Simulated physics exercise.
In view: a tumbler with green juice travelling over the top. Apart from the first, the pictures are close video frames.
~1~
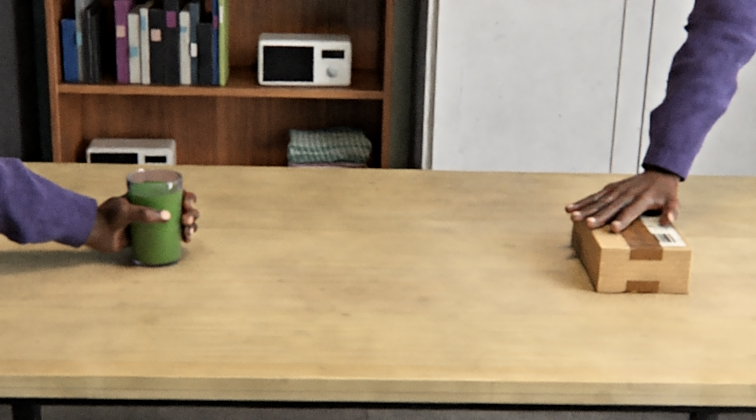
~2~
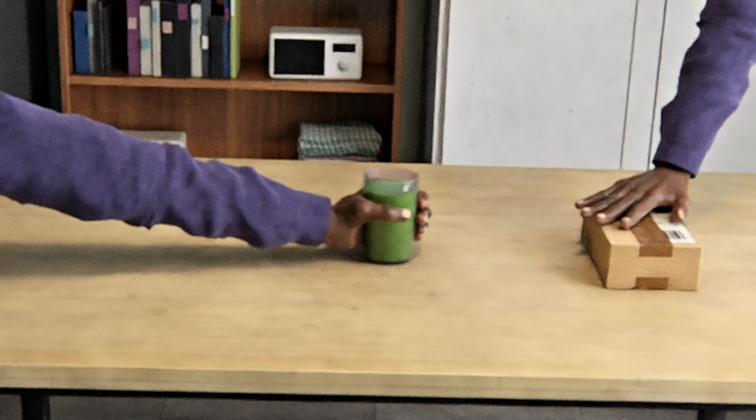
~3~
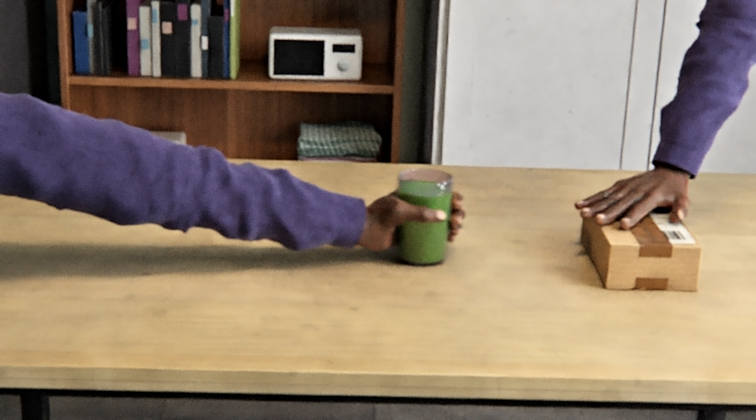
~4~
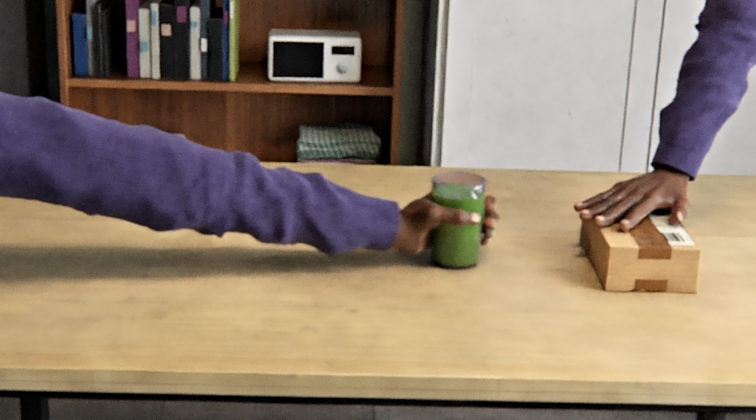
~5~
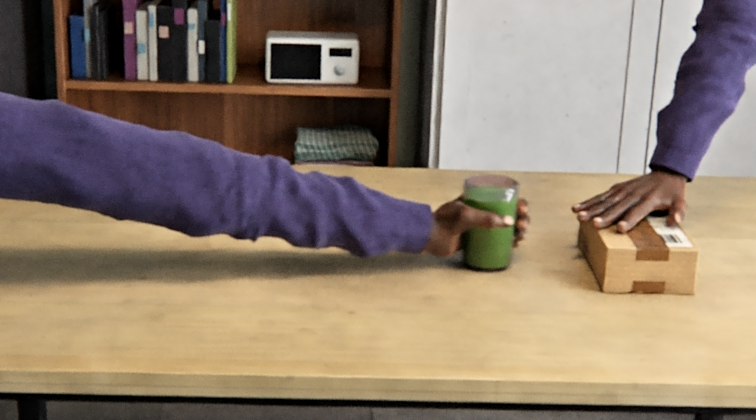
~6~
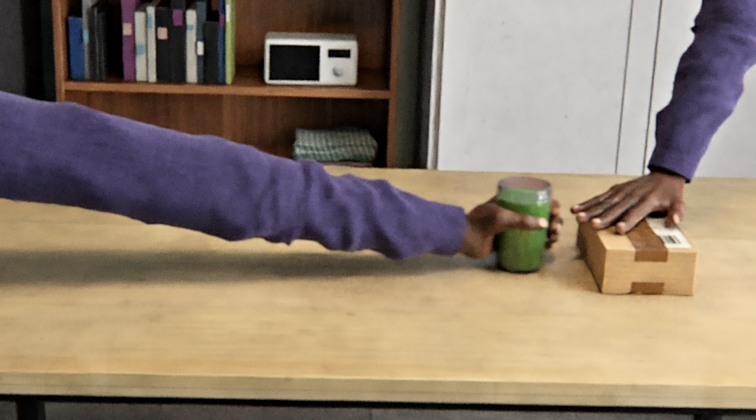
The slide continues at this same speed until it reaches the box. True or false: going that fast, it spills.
True.
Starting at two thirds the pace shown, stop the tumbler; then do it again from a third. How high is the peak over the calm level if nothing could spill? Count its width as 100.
Peak rise: 40 percent, then 20 percent.
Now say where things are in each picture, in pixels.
The first picture shows at rest; tumbler (156, 216) about three quarters full; box (629, 245).
The second picture shows under way; tumbler about three quarters full, surface at (391, 187).
The third picture shows moved on by about 35 px; tumbler (424, 215) about three quarters full.
The fourth picture shows moved on by about 35 px; tumbler about three quarters full, surface at (459, 192).
The fifth picture shows moved on by about 30 px; tumbler (489, 221) about three quarters full.
The sixth picture shows moved on by about 35 px; tumbler about three quarters full, surface at (524, 196); box (634, 247).
Soon after, the tumbler meets the box.
Later, the green juice surges up the wall; some has gone over its rim.
In the end, the tumbler stands at the box; some has gone over its rim.
